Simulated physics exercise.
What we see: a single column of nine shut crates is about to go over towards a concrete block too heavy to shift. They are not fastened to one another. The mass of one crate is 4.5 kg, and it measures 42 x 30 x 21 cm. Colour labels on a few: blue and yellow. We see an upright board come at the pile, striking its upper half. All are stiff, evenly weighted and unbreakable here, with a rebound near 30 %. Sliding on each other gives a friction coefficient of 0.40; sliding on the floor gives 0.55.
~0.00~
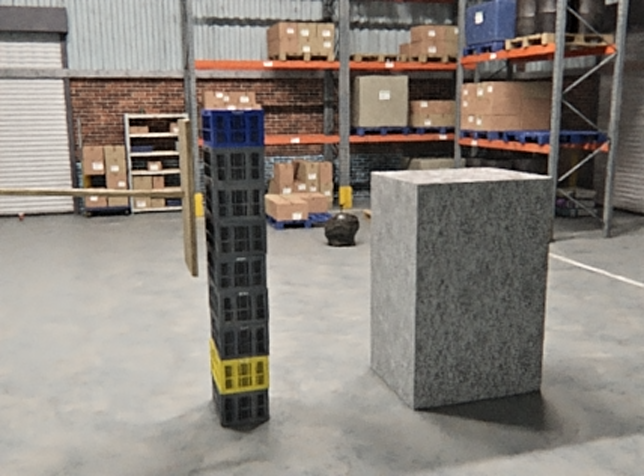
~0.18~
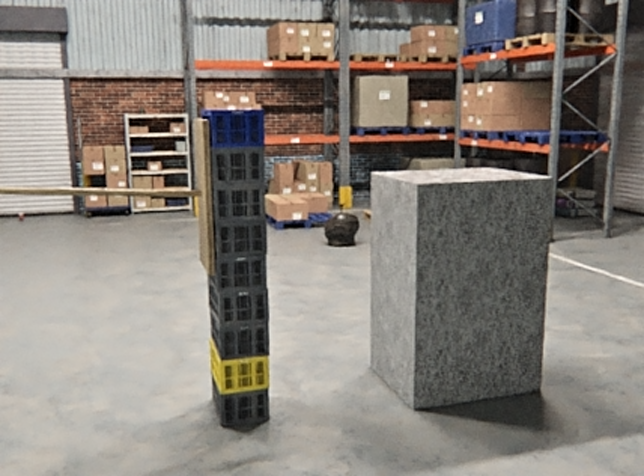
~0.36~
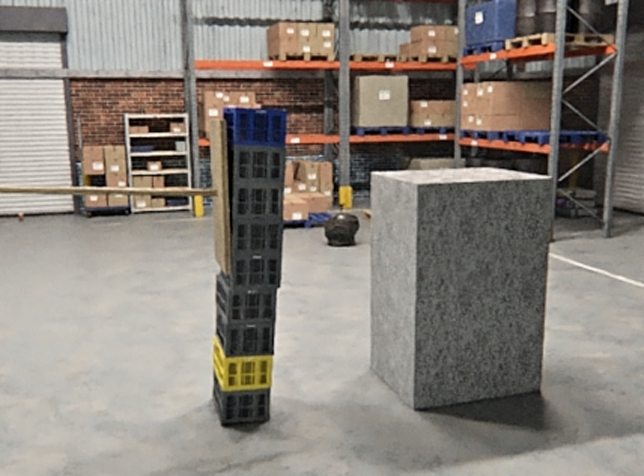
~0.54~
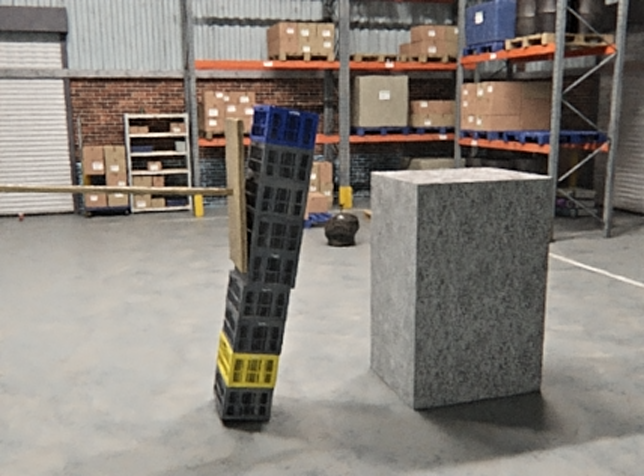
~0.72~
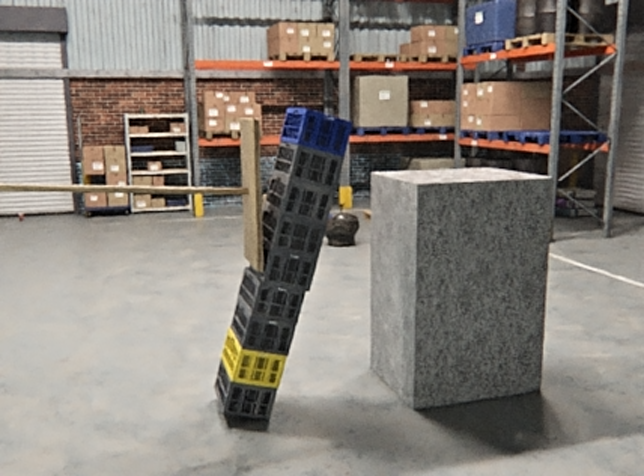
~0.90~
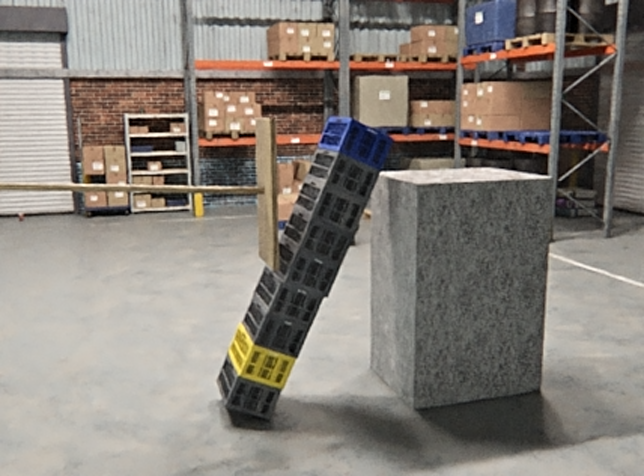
At first, a tall stack of dark crates, with a blue one on top and a yellow one near the bottom, stands left of a large grey block as an upright board approaches from the left. The board pushes the upper half, and the stack leans steadily further right toward the block.
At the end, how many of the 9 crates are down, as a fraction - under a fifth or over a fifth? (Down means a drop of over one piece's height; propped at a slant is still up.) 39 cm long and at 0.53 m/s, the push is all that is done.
I would say less than a fifth of them.
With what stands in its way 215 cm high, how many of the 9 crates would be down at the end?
0.
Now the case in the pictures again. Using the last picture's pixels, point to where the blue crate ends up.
Roughly (419, 154).
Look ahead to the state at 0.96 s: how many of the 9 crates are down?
At that moment the count is 0.
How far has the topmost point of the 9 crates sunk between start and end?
I'd put it at around 15 cm.
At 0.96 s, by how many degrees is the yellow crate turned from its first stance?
Tilt: Approx. 30°.
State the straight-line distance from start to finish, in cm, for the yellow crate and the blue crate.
Moved: Yellow 20, blue 120.
After 0.96 s, none of the 9 crates down, 9 disturbed; blue crate leaning 28°, 15 cm lower; yellow crate leaning 28°.
After 1.06 s, none of the 9 crates down, 9 disturbed; blue crate leaning 49°, 16 cm lower; yellow crate leaning 34°.
After 1.20 s, none of the 9 crates down, 9 disturbed; blue crate on its side; yellow crate leaning 38°.
At rest (2.0 s), none of the 9 crates down, 9 disturbed; blue crate on its side; yellow crate leaning 38°. That is 0 per cent. As the last picture would show them, middles, blue crate near (419, 154), yellow crate near (275, 356).
